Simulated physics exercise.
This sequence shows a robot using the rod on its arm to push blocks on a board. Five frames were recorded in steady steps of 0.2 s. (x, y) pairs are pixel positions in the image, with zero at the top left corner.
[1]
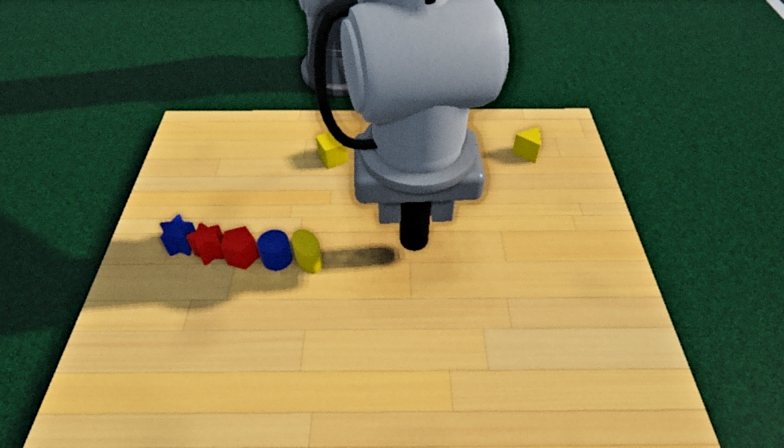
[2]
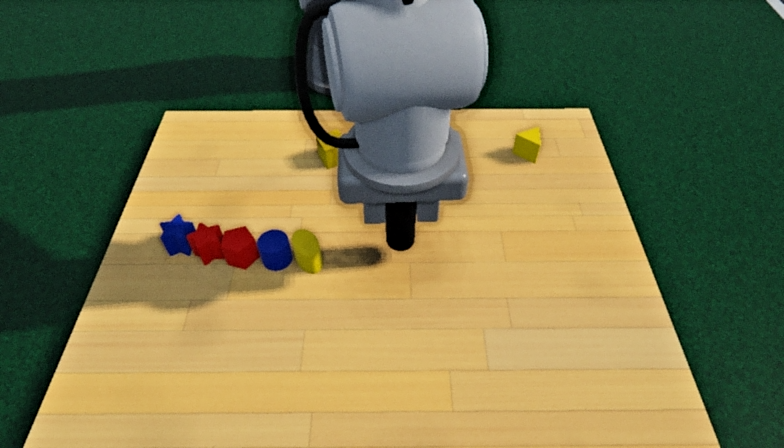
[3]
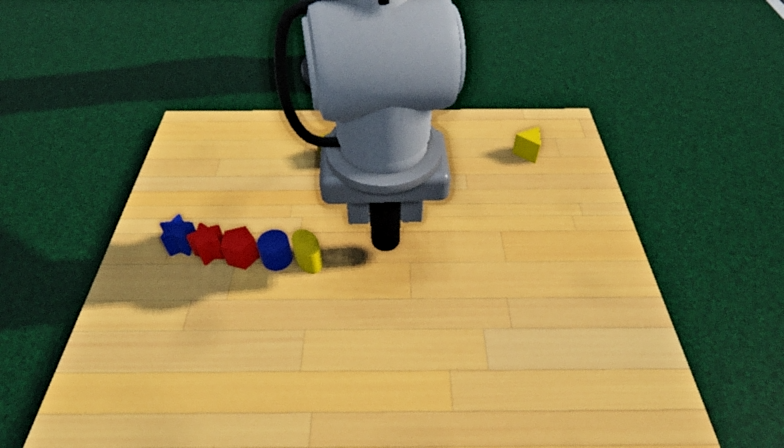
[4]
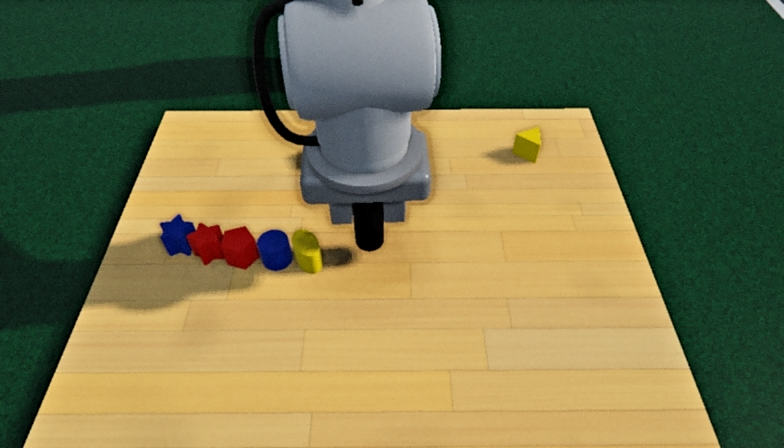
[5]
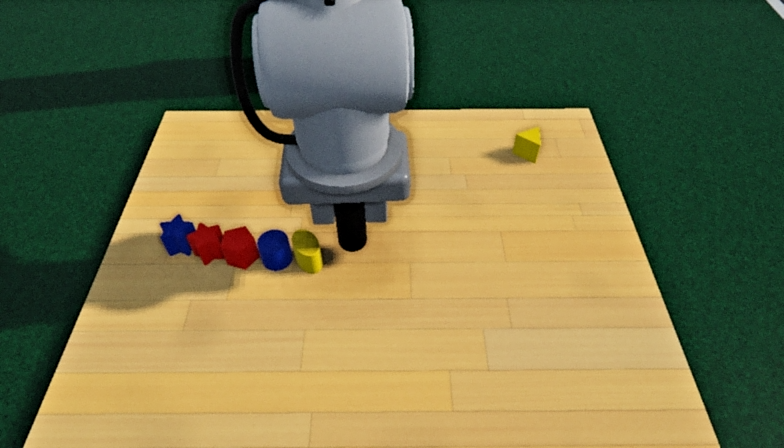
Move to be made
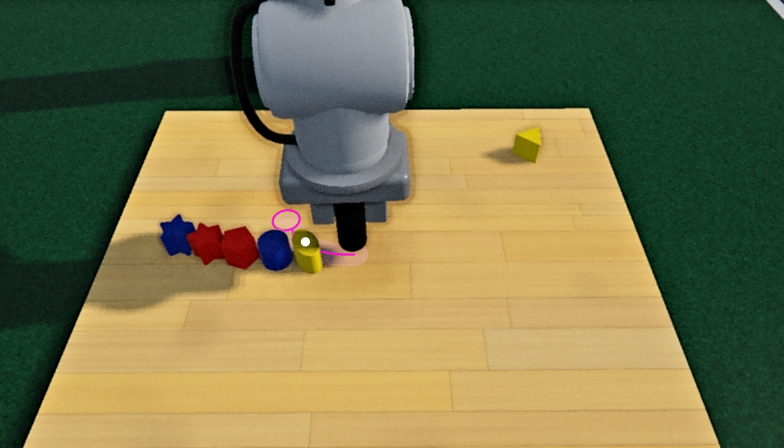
The robot arm moves its black rod left toward a still row of colored blocks.
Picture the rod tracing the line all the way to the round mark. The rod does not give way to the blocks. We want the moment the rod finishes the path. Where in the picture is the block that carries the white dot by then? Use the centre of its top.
My best guess is (286, 244).
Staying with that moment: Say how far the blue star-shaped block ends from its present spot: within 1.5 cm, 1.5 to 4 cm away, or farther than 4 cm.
Displacement: Within 1.5 cm.
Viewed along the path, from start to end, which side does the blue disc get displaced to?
My prediction: Leftwards.
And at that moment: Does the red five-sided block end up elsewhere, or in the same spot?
By the time the path is finished, it has moved at least a centimetre.
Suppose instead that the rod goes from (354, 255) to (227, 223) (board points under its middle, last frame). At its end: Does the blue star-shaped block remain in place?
That would be a yes.
Drawn move, from (354, 255) via (323, 252) and (299, 239), ending at (286, 220); the dot is on the yellow oval.
On the path given first. One third of the way, rod at (320, 239); red five-sided block at (232, 238); blue disc at (264, 241); yellow oval at (294, 243).
Two thirds of the way, rod at (296, 226); red star-shaped block at (198, 234); red five-sided block at (226, 237), turned 15° anticlockwise; blue disc at (253, 244); yellow oval at (286, 244), turned 25° anticlockwise.
At the end, rod at (283, 207); blue star-shaped block still; red star-shaped block at (198, 234); red five-sided block at (226, 237), turned 15° anticlockwise; blue disc at (253, 244); yellow oval at (286, 244), turned 25° anticlockwise.
